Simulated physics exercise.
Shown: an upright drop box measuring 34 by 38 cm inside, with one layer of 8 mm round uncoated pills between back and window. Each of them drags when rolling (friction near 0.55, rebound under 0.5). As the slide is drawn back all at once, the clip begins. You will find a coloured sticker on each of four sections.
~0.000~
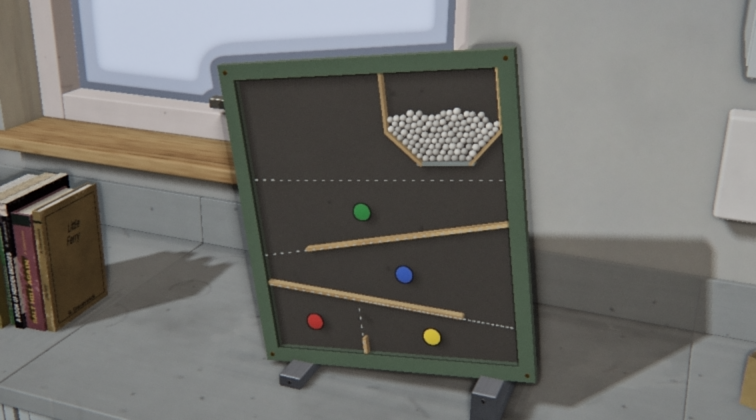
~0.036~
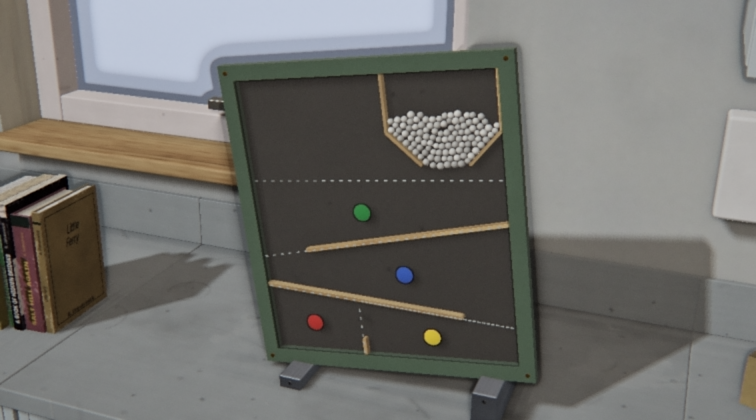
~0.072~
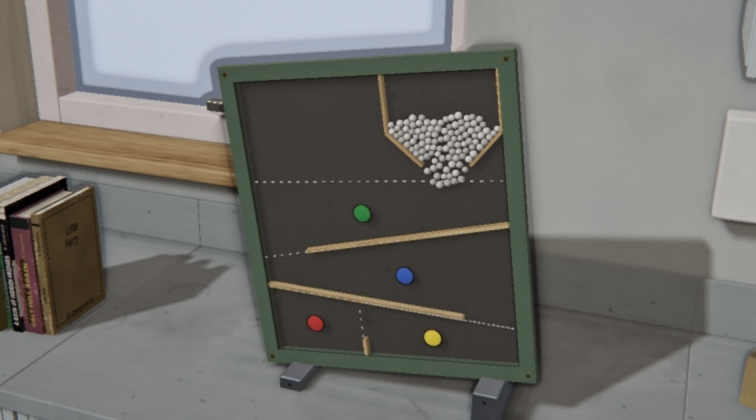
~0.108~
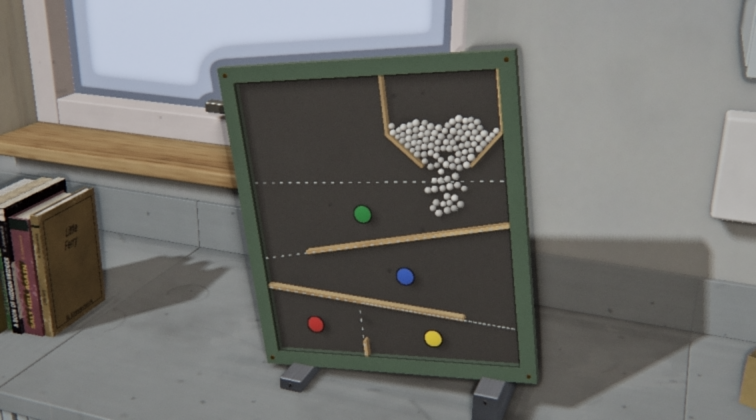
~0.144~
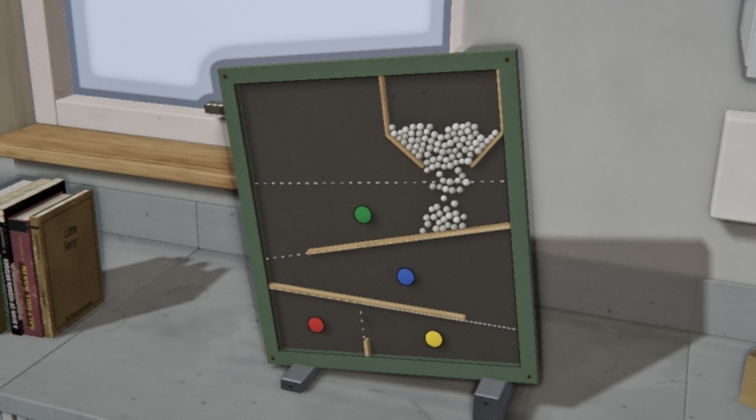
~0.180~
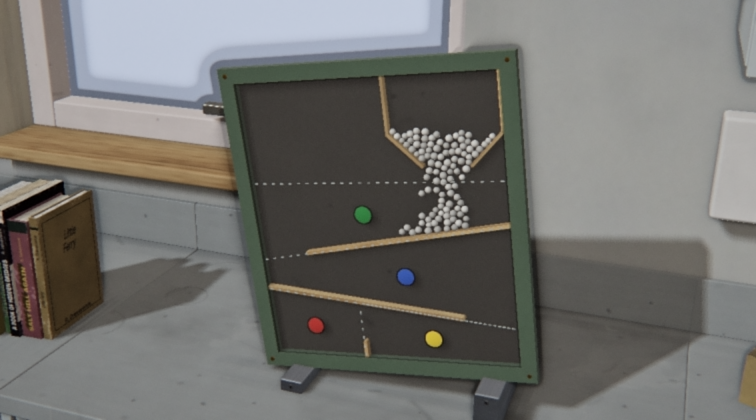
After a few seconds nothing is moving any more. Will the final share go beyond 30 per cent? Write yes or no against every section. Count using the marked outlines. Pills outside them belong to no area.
Red section: No; blue section: Yes; green section: Yes; yellow section: No.
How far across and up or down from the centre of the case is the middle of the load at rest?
Some 7 cm left and 6 cm below.
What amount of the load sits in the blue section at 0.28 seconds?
The share there is close to 0 per cent.
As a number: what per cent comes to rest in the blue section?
Roughly 55 %.
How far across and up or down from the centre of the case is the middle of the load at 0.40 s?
Roughly 5 cm to the right and 1 cm up.
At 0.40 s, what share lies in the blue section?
About 0 % of the load.
After 0.28 s, the pills' middle is 7 cm right of and 4 cm above the centre; green 80 %.
After 0.40 s, the pills' middle is 5 cm right of and 1 cm above the centre; green 95 %.
After 0.63 s, the pills' middle is 1 cm right of and 2 cm below the centre; blue 15 %, green 85 %.
At rest by 2.4 s, red 0 %, blue 55 %, green 45 %, yellow 0 %.
